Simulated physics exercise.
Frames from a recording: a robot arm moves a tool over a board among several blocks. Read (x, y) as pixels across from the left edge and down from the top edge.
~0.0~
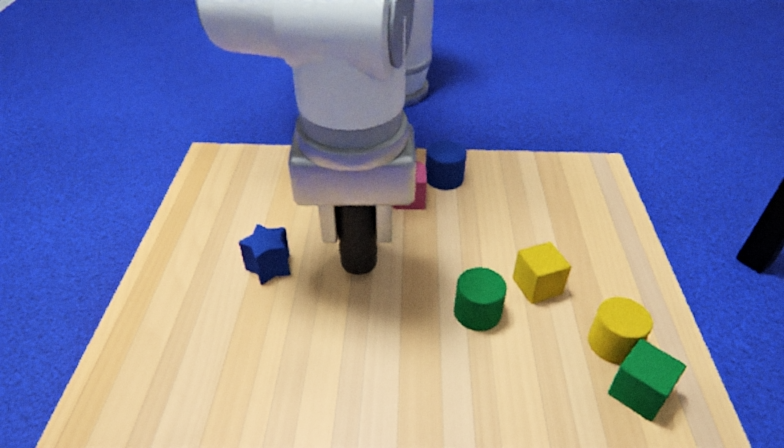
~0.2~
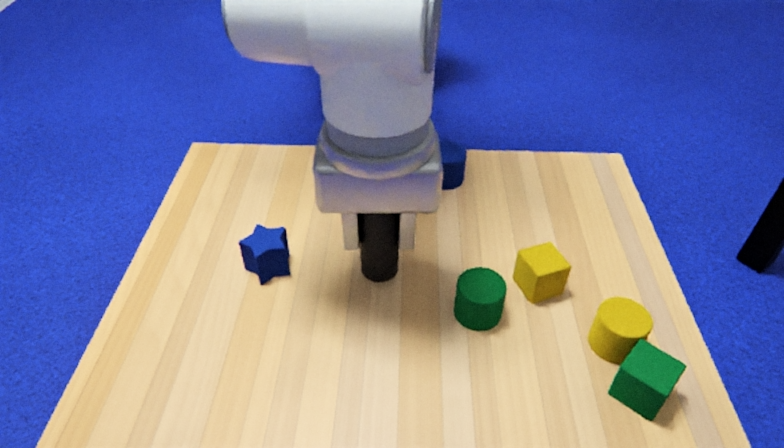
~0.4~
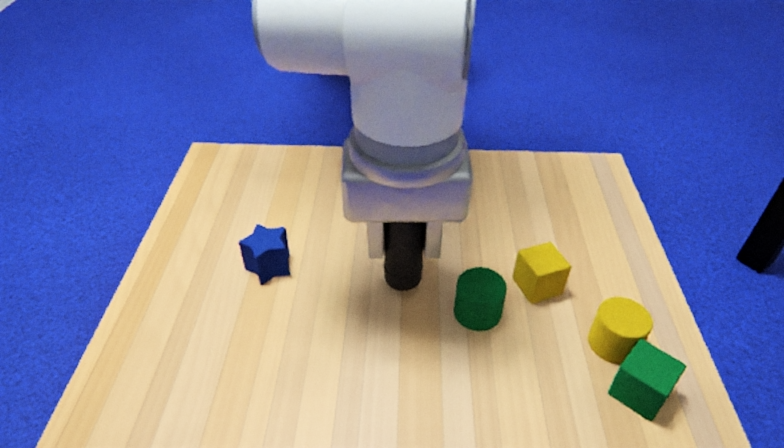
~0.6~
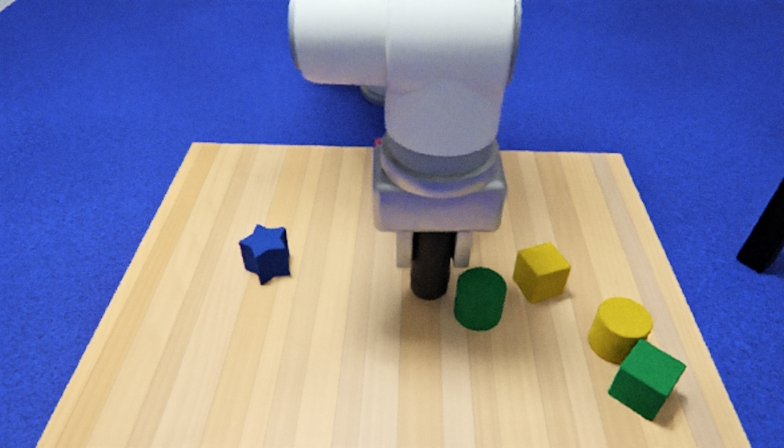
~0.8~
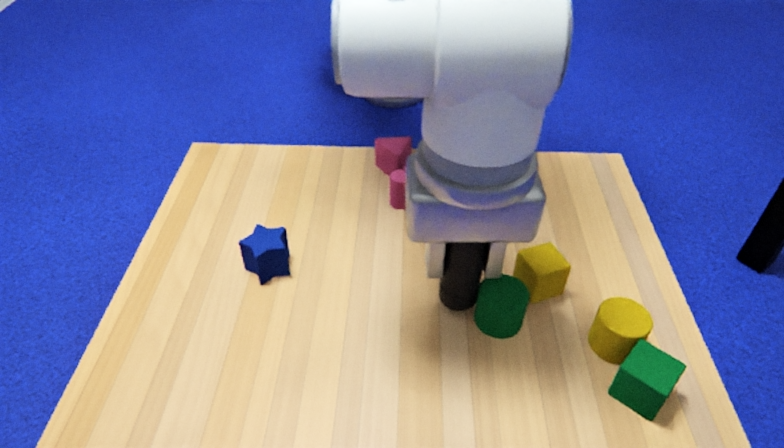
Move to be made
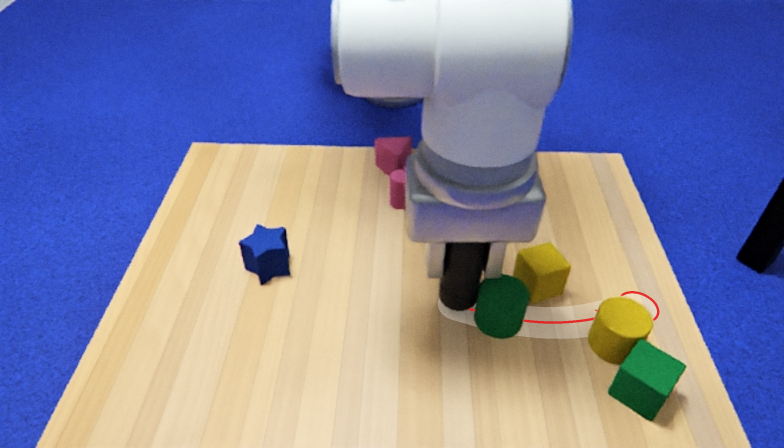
We see a robot arm move a dark, rounded tool steadily rightward across a wooden board of coloured blocks, past a blue star, until it meets the green round block and nudges it slightly to the right.
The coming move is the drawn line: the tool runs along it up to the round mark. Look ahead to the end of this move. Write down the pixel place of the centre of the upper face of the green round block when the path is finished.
Around pixel (623, 328).
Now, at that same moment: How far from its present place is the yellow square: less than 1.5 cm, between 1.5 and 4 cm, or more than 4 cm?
That block covers short of 1.5 cm.
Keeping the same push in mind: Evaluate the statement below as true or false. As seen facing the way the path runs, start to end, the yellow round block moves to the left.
This is false.
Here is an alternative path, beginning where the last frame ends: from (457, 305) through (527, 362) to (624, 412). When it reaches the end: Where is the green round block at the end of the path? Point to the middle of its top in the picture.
By then it is at (576, 315).
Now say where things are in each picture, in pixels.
Tool tip at (359, 263); block tops, green round block at (482, 284); yellow square at (545, 258); yellow round block at (626, 316); green square at (654, 365), in the first picture.
Tool at (380, 270); blocks unchanged, in the second picture.
Tool at (403, 278); blocks unchanged, in the third picture.
Tool at (429, 287); blocks unchanged, in the fourth picture.
Tool at (458, 297); green round block at (504, 291); yellow square at (545, 258); yellow round block at (626, 316); green square at (654, 365), in the fifth picture.
Path on the board, from (457, 305) through (519, 320) and (583, 321) to (638, 307).
What follows on the original path. One third of the way, tool at (522, 312); green round block at (572, 312).
Two thirds of the way, tool at (586, 312); green round block at (621, 328); yellow round block at (674, 327); green square at (659, 369).
At the end, tool at (642, 298); green round block at (623, 328); yellow square in place; yellow round block at (676, 328); green square at (659, 370).
